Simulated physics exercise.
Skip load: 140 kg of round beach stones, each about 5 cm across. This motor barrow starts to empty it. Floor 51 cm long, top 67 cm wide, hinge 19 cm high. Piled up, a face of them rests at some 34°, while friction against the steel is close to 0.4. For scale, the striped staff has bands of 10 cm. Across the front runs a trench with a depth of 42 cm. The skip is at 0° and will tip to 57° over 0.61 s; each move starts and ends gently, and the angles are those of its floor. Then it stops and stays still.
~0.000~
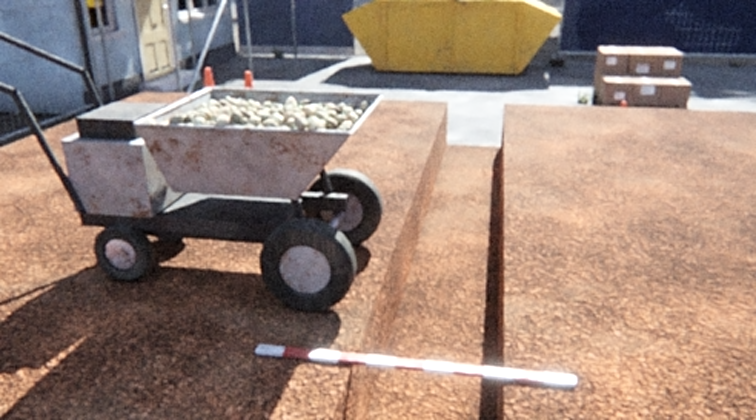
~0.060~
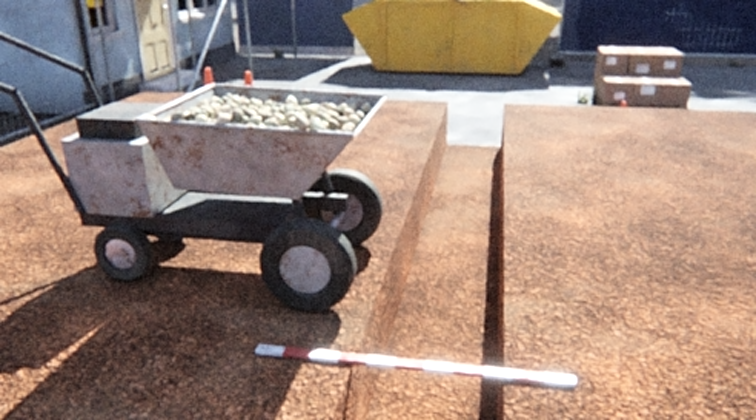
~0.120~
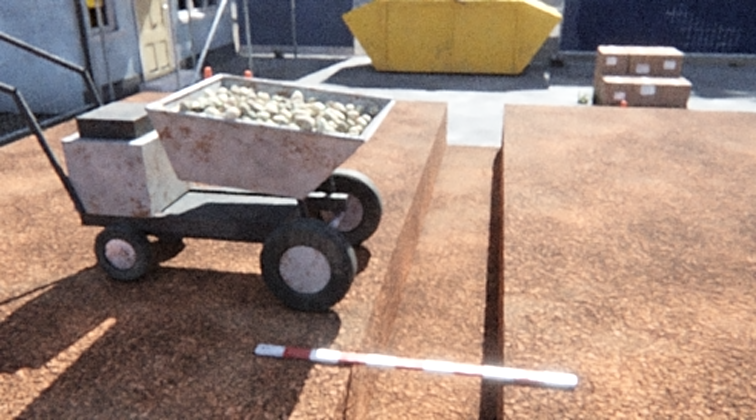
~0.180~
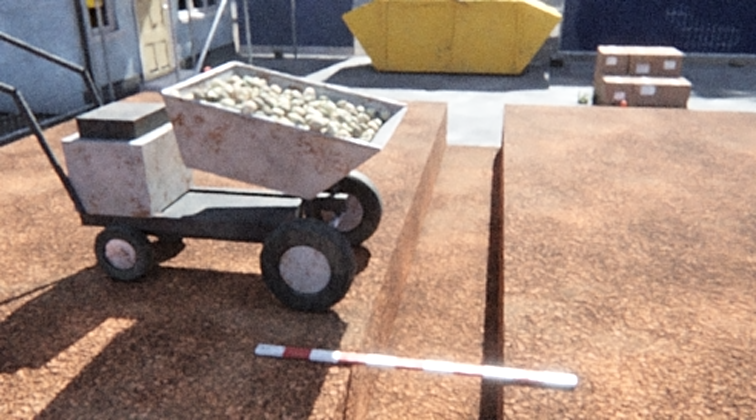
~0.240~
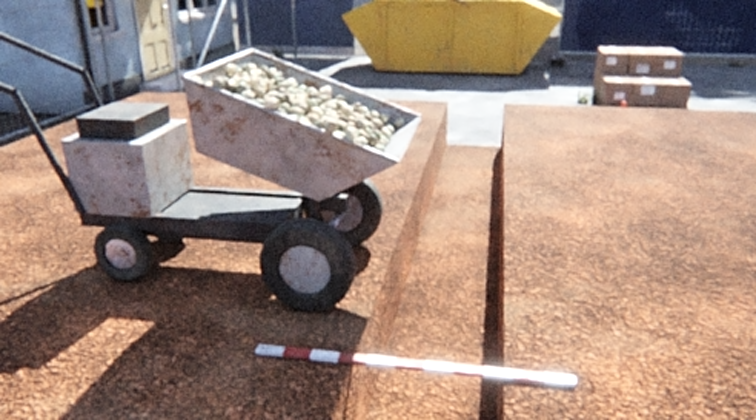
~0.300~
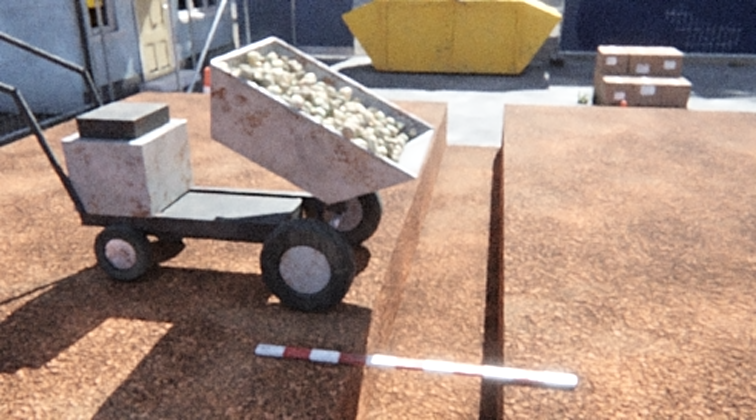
A sunlit yard of reddish-brown ground is seen from slightly above, with a blue building at the back left and dark fencing behind. A rusty pale motor barrow loaded with whitish stones stands left of a narrow trench, a red-and-white staff lying in front, a yellow container and stacked brown boxes beyond. The barrow's skip tilts steadily towards the right, its rear rising, while its wheels and the camera stay still.
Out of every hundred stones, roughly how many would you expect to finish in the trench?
Close to 39 in every hundred.
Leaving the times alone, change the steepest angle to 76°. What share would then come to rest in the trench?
I'd guess some 40 in a hundred.
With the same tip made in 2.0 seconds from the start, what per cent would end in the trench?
Near 60 per cent.
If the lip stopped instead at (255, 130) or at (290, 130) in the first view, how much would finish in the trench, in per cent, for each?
I'd say some 85 per cent and some 70 per cent.
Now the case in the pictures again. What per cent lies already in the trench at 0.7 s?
By that point it's something like 10 in a hundred.
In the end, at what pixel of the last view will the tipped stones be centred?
The tipped stones centre close to (527, 287).
After 0.5 s the floor is at 48°; 100 % in the skip; the foremost stones are at (438, 186).
After 0.7 s the floor is at 57°; 84 % in the skip, 12 % in the trench, 3 % past the trench; the foremost stones are at (528, 268).
After 1.1 s the floor is at 57°; 40 % in the skip, 13 % in the trench, 46 % past the trench; the foremost stones are at (703, 310).
After 3.0 s the floor is at 57°; 12 % in the skip, 39 % in the trench, 49 % past the trench; the foremost stones are past the picture's edge.
